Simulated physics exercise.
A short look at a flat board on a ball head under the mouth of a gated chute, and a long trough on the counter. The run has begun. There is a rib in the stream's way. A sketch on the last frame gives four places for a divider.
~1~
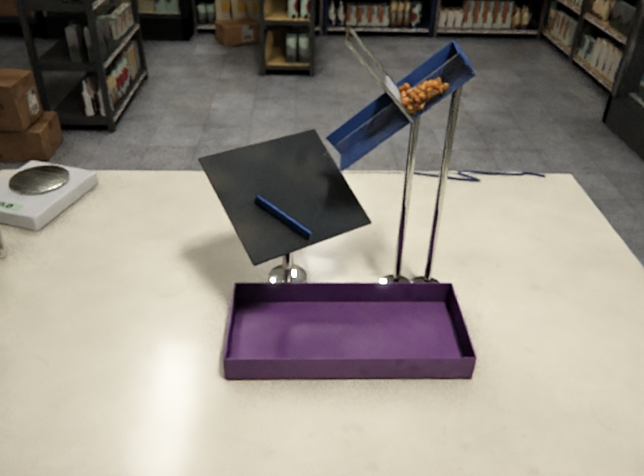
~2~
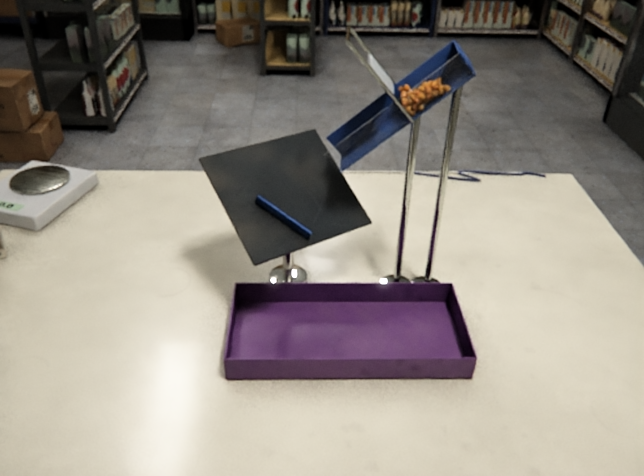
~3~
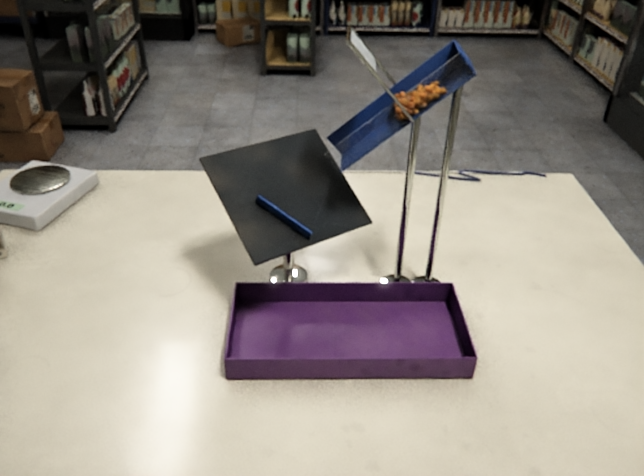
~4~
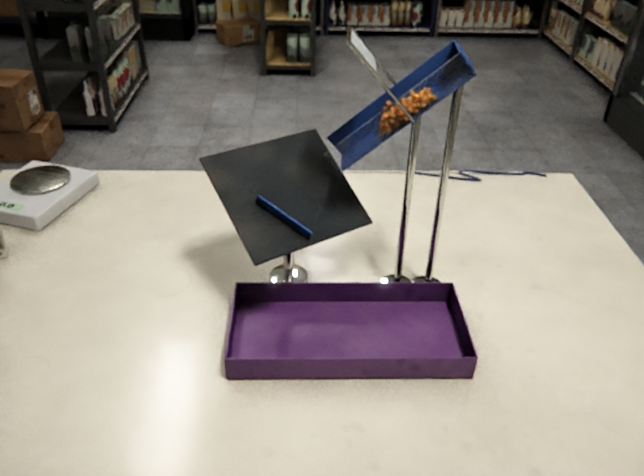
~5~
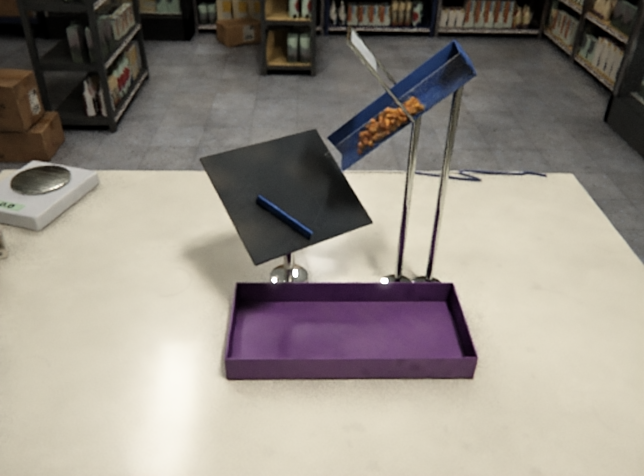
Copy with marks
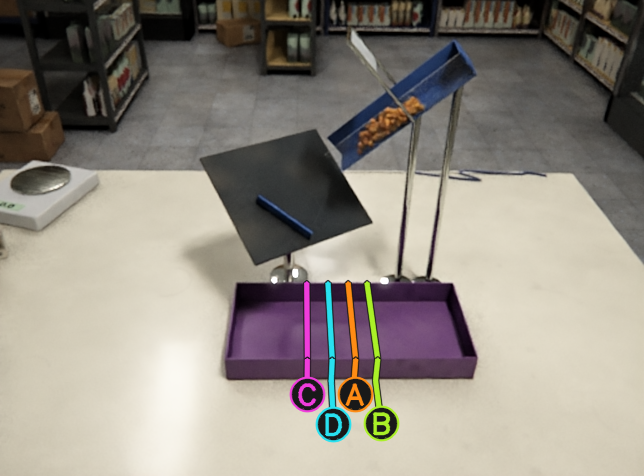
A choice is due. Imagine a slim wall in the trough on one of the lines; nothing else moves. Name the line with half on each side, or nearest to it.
A beats the others.
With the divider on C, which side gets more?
Right.
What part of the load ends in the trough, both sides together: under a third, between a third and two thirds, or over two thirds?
About that: Over two thirds.
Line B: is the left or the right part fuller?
The left side.
On the marked copy, line A crosses the front rim at (355, 358); line B crosses the front rim at (377, 358); line C crosses the front rim at (307, 358); line D crosses the front rim at (332, 358).
For line A, of what is caught, roughly two thirds on the left of the divider, roughly a third on the right.
For line B, of what is caught, almost all on the left of the divider, about a tenth on the right.
For line C, of what is caught, just a few on the left of the divider, almost all on the right.
For line D, of what is caught, about a tenth on the left of the divider, almost all on the right.
